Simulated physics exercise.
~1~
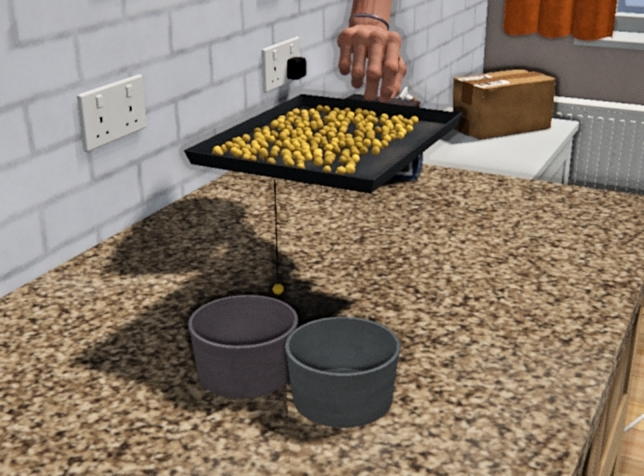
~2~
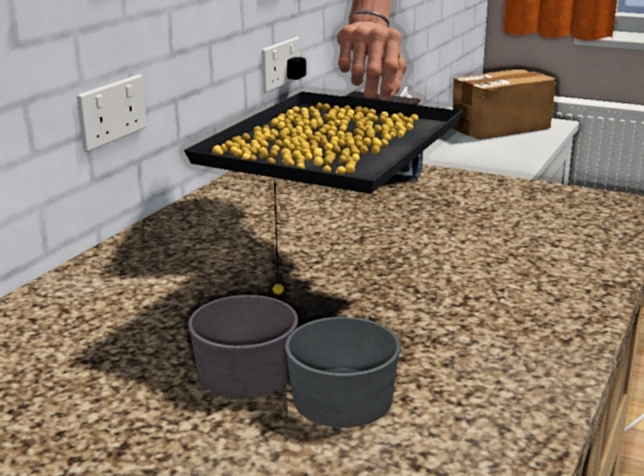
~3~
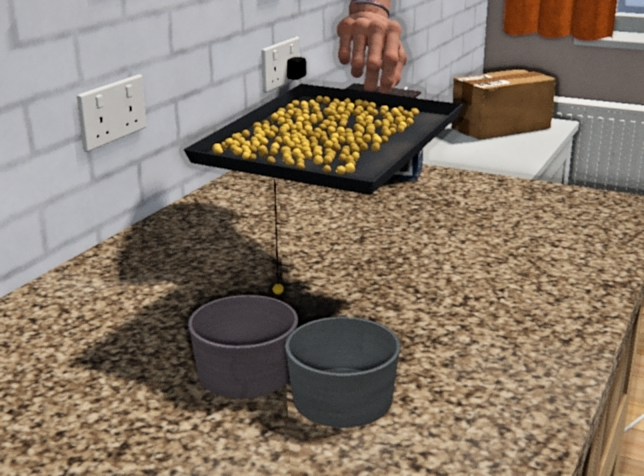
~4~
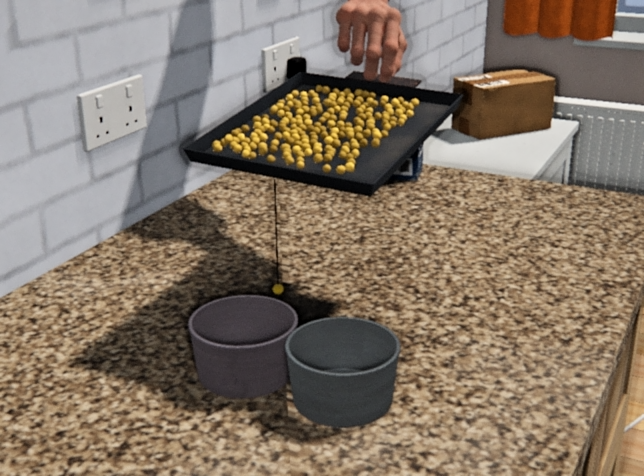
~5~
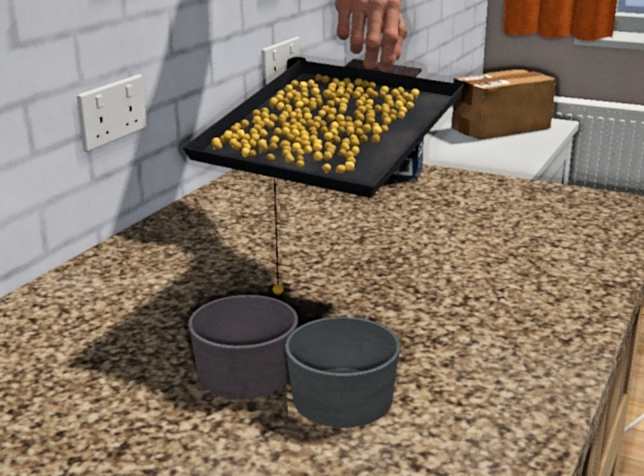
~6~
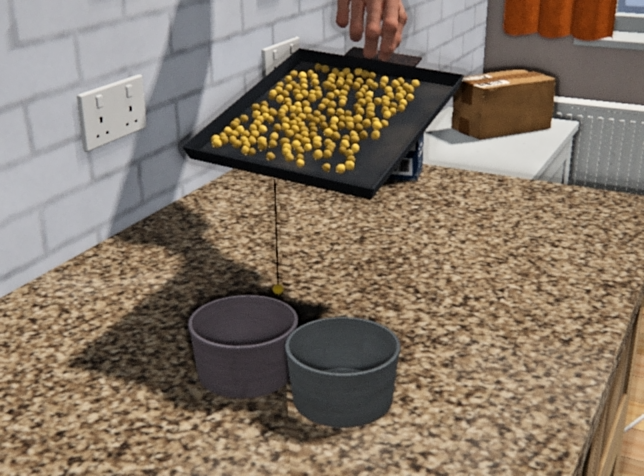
At first, a dark tray of small yellow balls sits nearly level above two empty round dishes on a speckled counter, a hand at its far edge and a bead hanging on a thread. Then the far side rises slightly, tilting the tray gently toward the dishes, while the balls stay spread across it.
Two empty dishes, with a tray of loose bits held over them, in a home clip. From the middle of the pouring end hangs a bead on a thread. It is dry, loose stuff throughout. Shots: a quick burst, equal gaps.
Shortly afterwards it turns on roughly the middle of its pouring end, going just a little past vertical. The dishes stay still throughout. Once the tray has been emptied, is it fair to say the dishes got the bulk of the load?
Yes, they got more than half.
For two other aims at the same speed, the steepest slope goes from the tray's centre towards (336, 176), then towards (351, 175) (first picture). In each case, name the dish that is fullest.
Try 1: Right-side dish. Try 2: Right-side dish.
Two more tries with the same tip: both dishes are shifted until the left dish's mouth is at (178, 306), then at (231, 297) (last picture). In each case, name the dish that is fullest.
The right-hand one the first time, the right-hand one the second.
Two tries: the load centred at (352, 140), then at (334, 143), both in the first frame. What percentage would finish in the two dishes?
Respectively 100 and 90 per cent.
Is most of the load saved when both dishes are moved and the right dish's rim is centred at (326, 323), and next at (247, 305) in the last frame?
One: Over half. Two: Less than half.
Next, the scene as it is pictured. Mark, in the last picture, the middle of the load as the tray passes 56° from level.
Close to (310, 158).
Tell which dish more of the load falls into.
Winning side: Right of the pair.
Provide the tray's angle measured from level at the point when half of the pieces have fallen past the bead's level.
Close to 105° of tilt at that moment.
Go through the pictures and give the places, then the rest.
Corners of the pouring end at (190, 150) and (371, 178), level; middle of the load at (317, 137), puffed corn balls; left dish at (216, 366); right dish at (318, 394); bead on its thread at (278, 289), in the first picture.
Corners of the pouring end at (190, 149) and (371, 178), level; middle of the load at (317, 136), in the second picture.
Corners of the pouring end at (190, 148) and (371, 179), tipped barely, lowest at the right corner; middle of the load at (317, 132), in the third picture.
Corners of the pouring end at (189, 147) and (370, 181), tipped a little, lowest at the right corner; middle of the load at (317, 126), in the fourth picture.
Corners of the pouring end at (189, 146) and (370, 183), tipped a little, lowest at the right corner; middle of the load at (317, 120), in the fifth picture.
Corners of the pouring end at (189, 145) and (370, 185), tipped a little, lowest at the right corner; middle of the load at (317, 114); left dish at (216, 366); right dish at (318, 394), in the sixth picture.
Soon after the last picture, tray tipped steeply; most on the tray; a stray few in the right dish; a small part in the air.
A little later, tray tipped right over; most on the tray; a small part in the right dish; a stray few in the left dish; a stray few outside both; a stray few in the air.
Later still, tray tipped past a quarter turn; about two thirds in the right dish; about a third in the left dish; a small part outside both.
At rest, tray tipped past a quarter turn; about two thirds in the right dish; about a third in the left dish; a small part outside both.
